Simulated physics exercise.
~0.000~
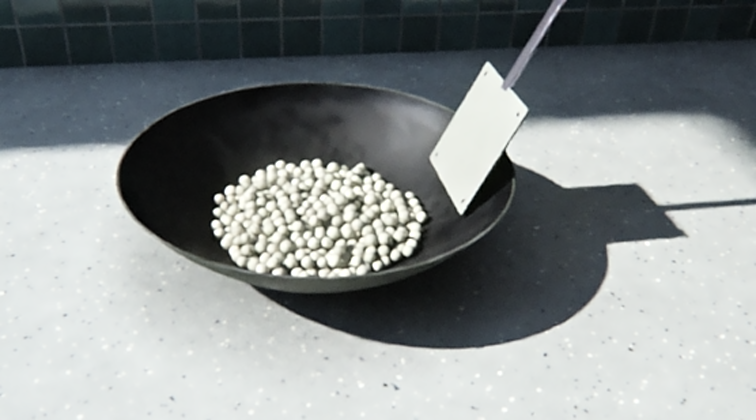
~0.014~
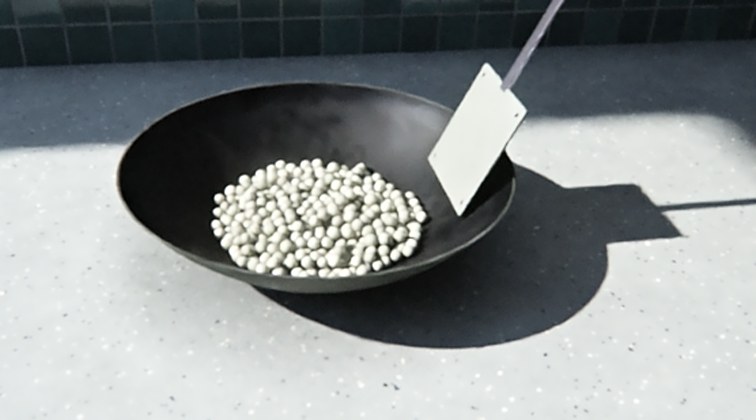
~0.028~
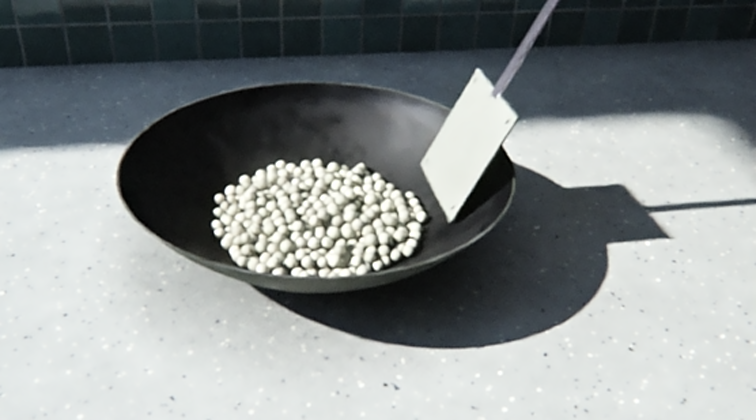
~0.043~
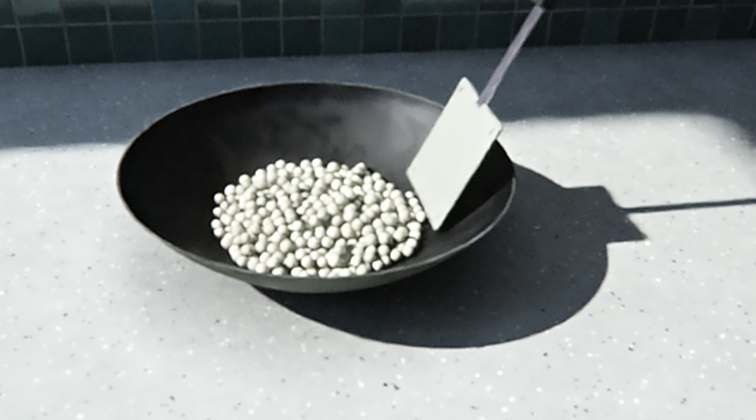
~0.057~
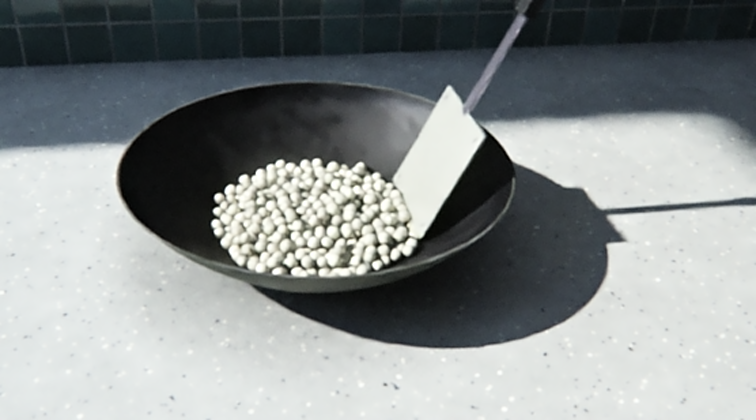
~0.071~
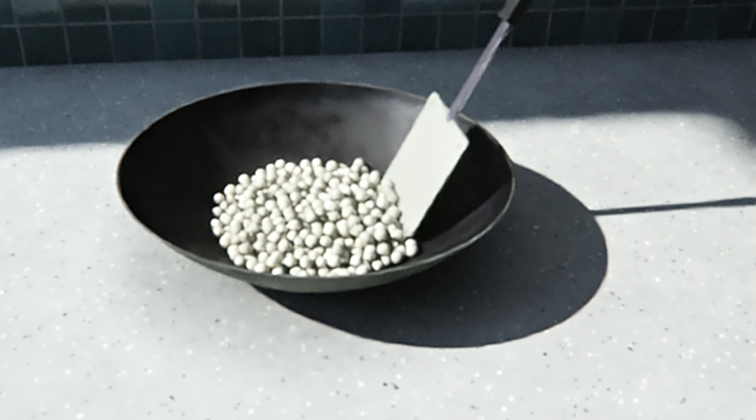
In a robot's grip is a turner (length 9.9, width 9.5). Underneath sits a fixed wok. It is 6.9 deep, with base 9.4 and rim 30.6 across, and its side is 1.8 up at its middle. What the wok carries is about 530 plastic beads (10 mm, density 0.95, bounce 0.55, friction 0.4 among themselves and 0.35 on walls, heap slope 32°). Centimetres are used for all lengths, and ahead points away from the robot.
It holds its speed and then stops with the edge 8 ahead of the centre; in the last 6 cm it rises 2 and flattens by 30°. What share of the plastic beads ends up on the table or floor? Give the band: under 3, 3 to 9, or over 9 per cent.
3 to 9 per cent.
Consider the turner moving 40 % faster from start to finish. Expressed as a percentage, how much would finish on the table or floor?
Then about 20 per cent.
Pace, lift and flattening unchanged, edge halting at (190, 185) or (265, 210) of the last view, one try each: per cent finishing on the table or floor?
Close to 25 and close to 0 per cent, respectively.
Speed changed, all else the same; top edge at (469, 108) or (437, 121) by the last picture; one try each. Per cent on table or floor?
First try around 0 %, second try around 20 %.
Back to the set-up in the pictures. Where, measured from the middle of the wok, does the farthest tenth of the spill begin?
40 centimetres, give or take.
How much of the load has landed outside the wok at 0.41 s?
Share at that moment: Roughly 2 %.
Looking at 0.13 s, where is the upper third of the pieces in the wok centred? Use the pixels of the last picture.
Around (291, 208).
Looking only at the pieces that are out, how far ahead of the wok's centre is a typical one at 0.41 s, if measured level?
Distance ahead of centre: Approx. 18 cm.
By 0.13 s, sloping 64°, highest piece 7 above the table; 527 in the wok.
By 0.19 s, sloping 55°, highest piece 16 above the table; 526 in the wok, 1 on the blade or in flight.
By 0.41 s, sloping 34°, highest piece 19 above the table; 499 in the wok, 11 on the table or floor, 17 on the blade or in flight.
By 1.46 s, sloping 34°, highest piece 6 above the table; 499 in the wok, 28 on the table or floor.
Final count, 499 in the wok, 28 on the table or floor. That is 5 % on the table or floor.
